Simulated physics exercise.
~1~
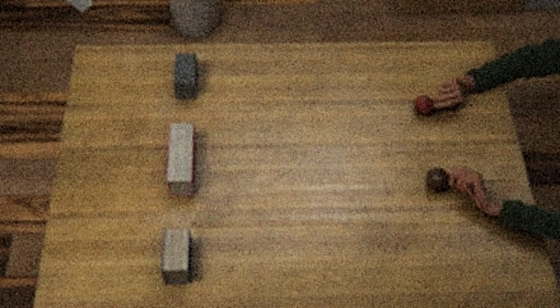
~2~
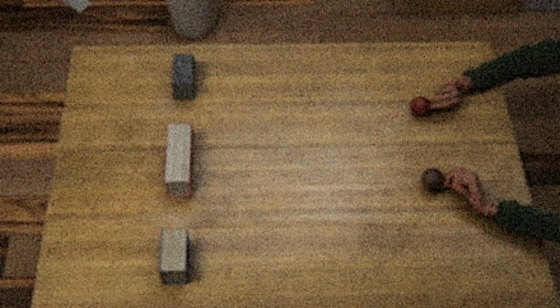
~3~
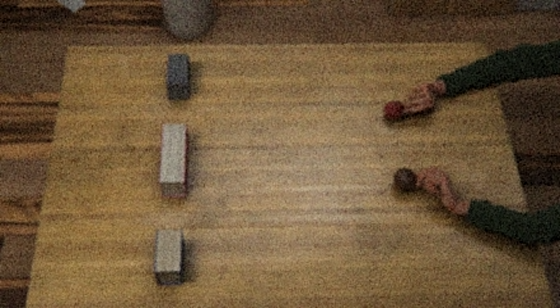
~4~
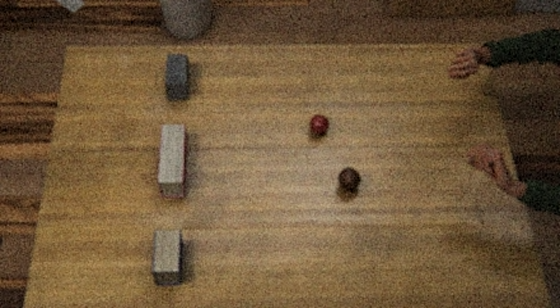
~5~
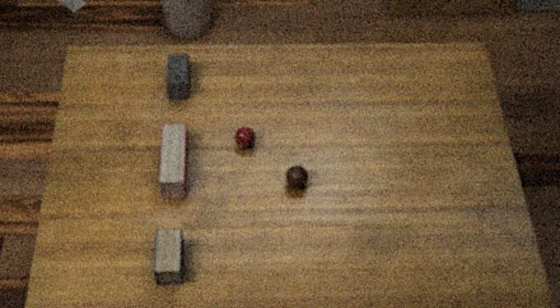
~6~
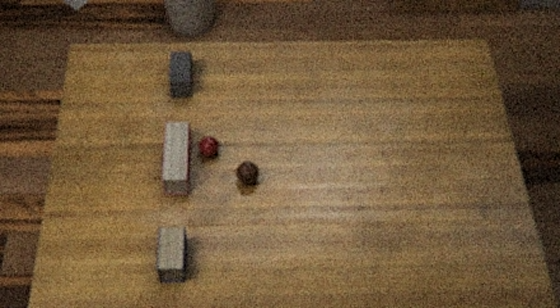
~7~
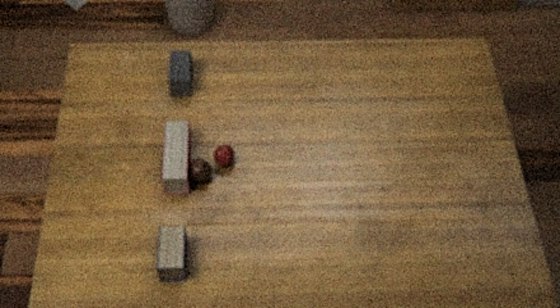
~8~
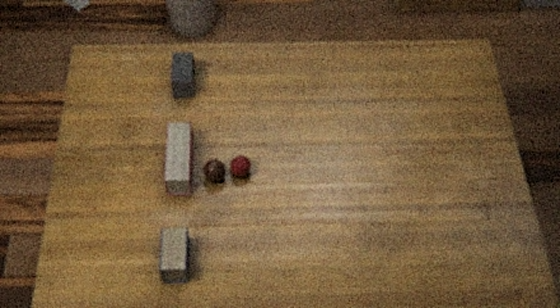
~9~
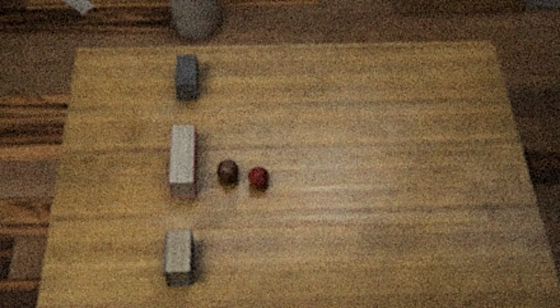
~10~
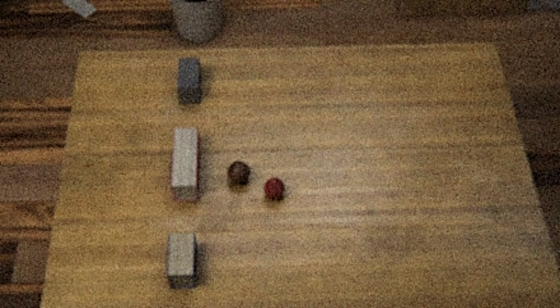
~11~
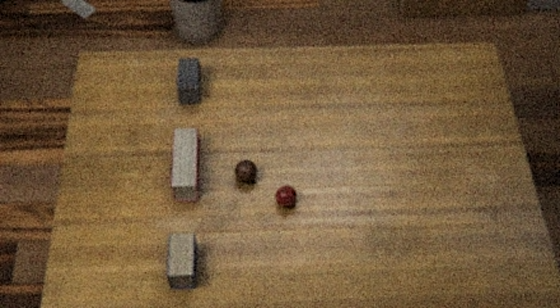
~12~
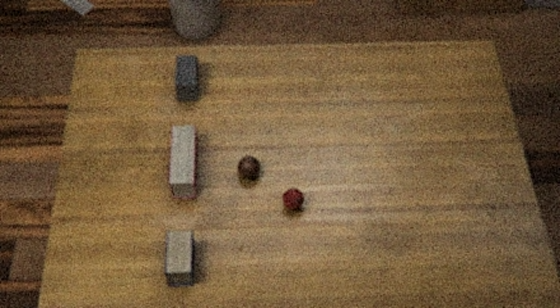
Two hands rolled a red ball and a dark brown ball left across a wooden table toward three upright blocks, but both bounced back off the middle block and drifted right, the red one ending farther away and lower down.
